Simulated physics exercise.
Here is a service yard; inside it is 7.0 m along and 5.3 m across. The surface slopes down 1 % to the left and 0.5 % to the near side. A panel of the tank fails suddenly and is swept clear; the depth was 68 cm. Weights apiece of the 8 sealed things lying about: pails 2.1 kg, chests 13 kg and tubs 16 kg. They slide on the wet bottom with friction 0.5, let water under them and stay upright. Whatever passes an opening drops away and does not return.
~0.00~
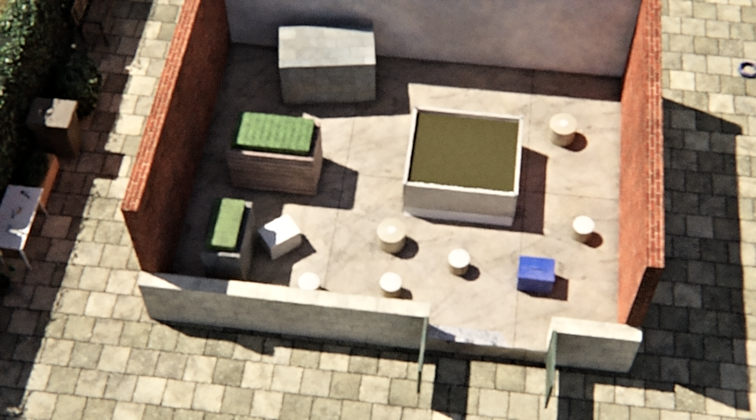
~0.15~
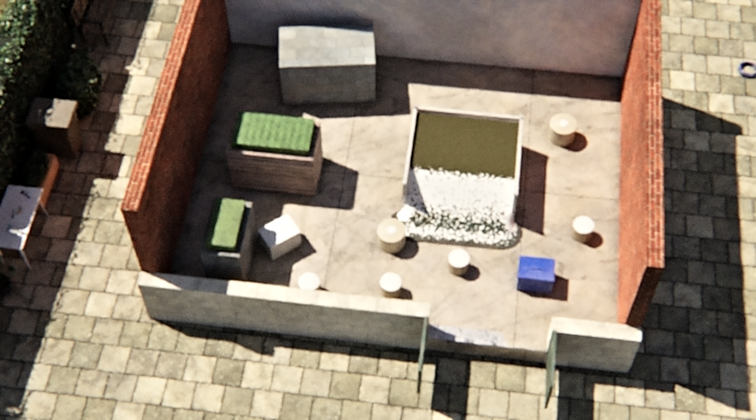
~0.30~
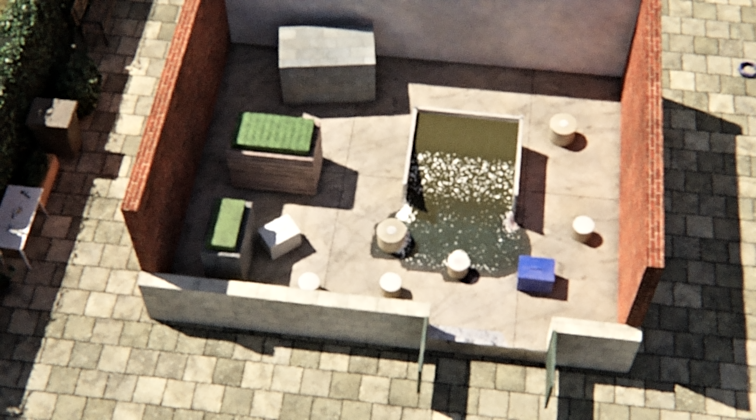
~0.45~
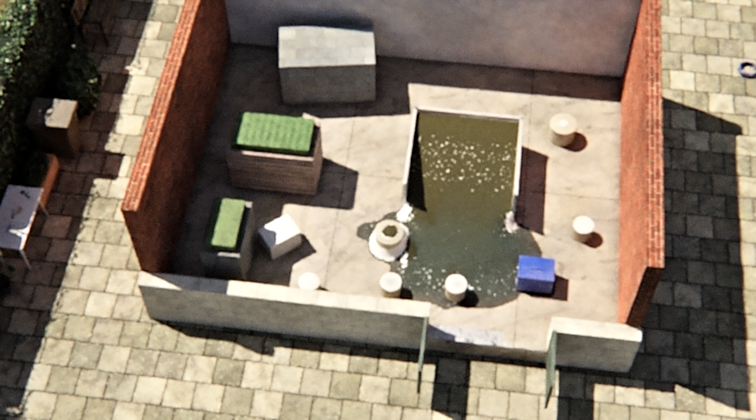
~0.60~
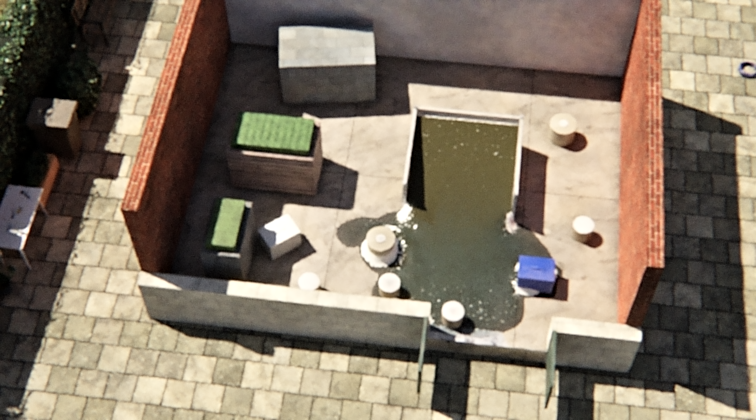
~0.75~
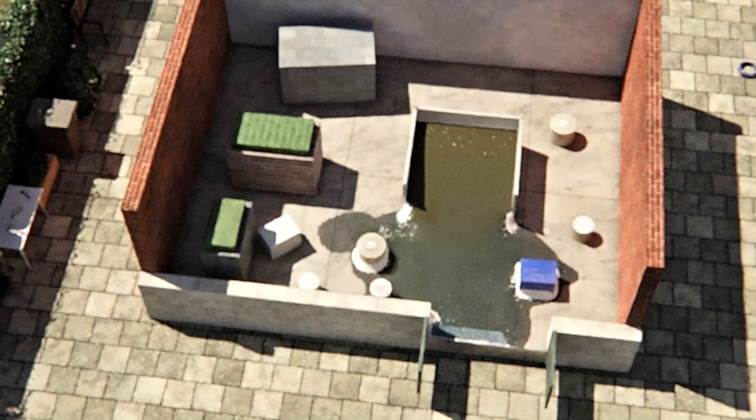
Water pours from the open near side of a tank and spreads around tubs and a blue chest.
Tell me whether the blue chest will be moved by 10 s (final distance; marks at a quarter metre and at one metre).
Blue chest moves a short way.
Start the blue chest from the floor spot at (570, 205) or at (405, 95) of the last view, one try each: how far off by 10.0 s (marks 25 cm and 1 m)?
In turn: It stays put; it holds its place.
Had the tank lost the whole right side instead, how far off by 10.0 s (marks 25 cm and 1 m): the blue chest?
In that case the blue chest gets carried off.
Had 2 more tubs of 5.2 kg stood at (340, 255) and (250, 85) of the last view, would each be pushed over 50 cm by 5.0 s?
In turn: Over, less.
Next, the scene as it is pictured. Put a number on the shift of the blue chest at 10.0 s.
About 60 cm.
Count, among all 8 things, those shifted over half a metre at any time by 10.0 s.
I count 7.
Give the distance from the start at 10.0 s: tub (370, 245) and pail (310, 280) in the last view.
In that order: 140 cm, 350 cm.
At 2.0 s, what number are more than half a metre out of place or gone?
5 of them.
After 2.0 s the blue chest is near (583, 313), 1.0 m from its start, afloat; 1 of 8 are out; 3 afloat.
After 4.5 s the blue chest is near (575, 260), 0.6 m from its start, aground; 1 of 8 are out; 3 afloat.
After 7.0 s the blue chest is near (575, 260), 0.6 m from its start, aground; 1 of 8 are out; 2 afloat.
After 10.0 s the blue chest is near (575, 260), 0.6 m from its start, aground; 1 of 8 are out; 1 afloat.
